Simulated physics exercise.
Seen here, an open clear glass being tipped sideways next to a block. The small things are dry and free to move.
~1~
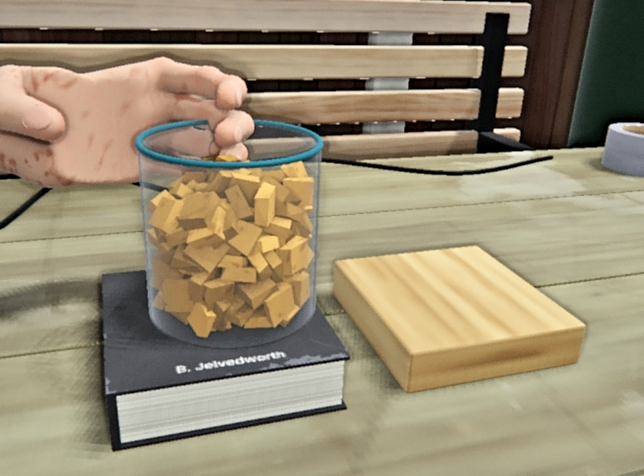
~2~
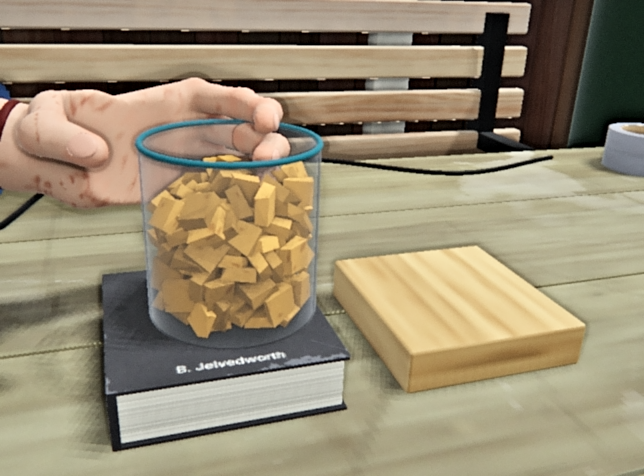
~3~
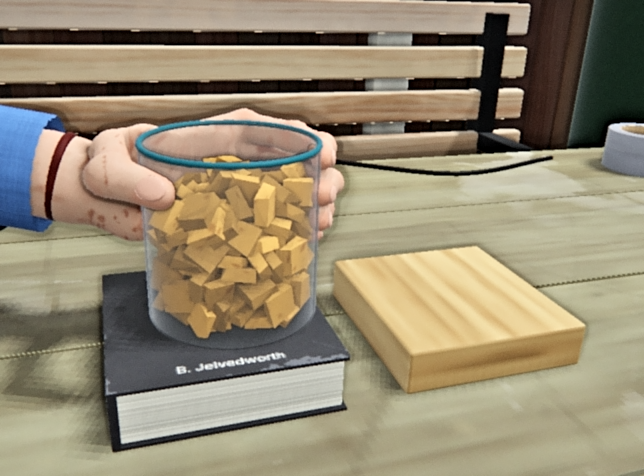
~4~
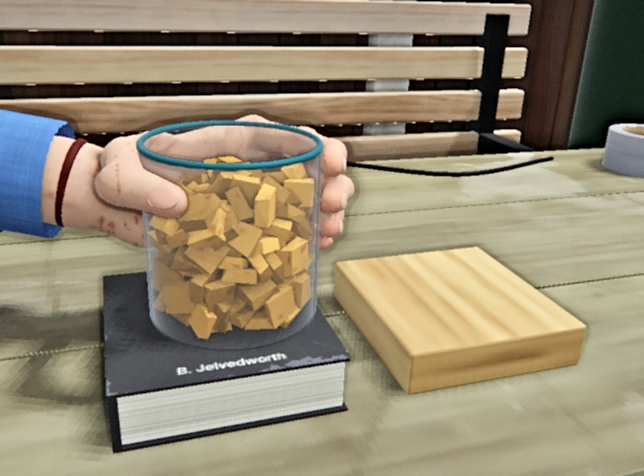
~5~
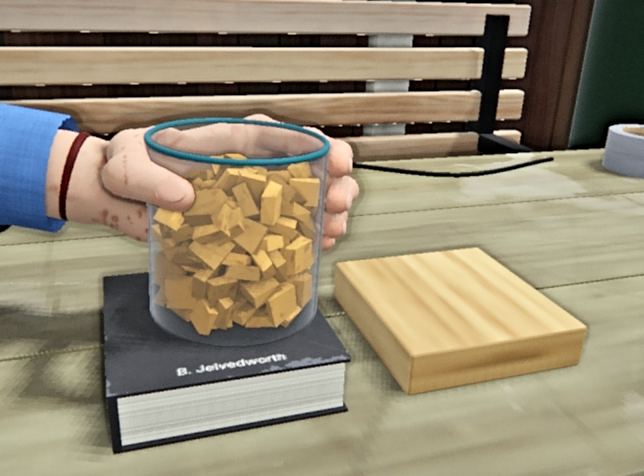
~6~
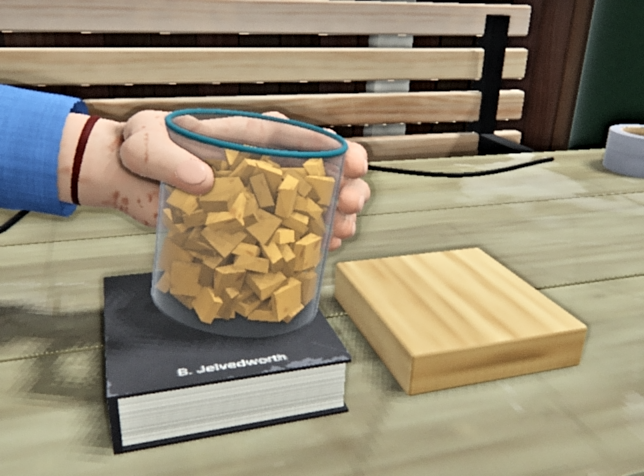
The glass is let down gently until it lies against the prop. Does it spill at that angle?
The filling spills over the rim.
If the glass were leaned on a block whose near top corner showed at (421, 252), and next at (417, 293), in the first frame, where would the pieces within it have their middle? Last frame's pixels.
One: (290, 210). Two: (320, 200).
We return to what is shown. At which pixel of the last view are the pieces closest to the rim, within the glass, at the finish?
Around (476, 279).
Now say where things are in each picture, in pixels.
Glass (232, 226), three quarters full of cereal squares; block (447, 308), its top below the glass's foot, in the first frame.
Glass (233, 226), upright; rim (315, 137); top of the contents (236, 187), in the second frame.
Glass (232, 227), upright; rim (315, 138); block (447, 309), in the third frame.
Glass (233, 228), upright; rim (316, 139); top of the contents (237, 189), in the fourth frame.
Glass (237, 225), leaning 2°; rim (322, 139); block (448, 310), in the fifth frame.
Glass (247, 217), leaning 8°; rim (339, 140); block (449, 311), its top below the glass's foot, in the sixth frame.
Then, 0.91 s later than the last frame, the glass leans 51°; everything is still inside.
Then, 1.70 s later than the last frame, the glass leans 88°; a stray few of the cereal squares out of it.
Then, 2.38 s later than the last frame, the glass rests on the block at 100°; a small part of the cereal squares out of it.
When it is over, the glass rests on the block at 100°; a small part of the cereal squares out of it.
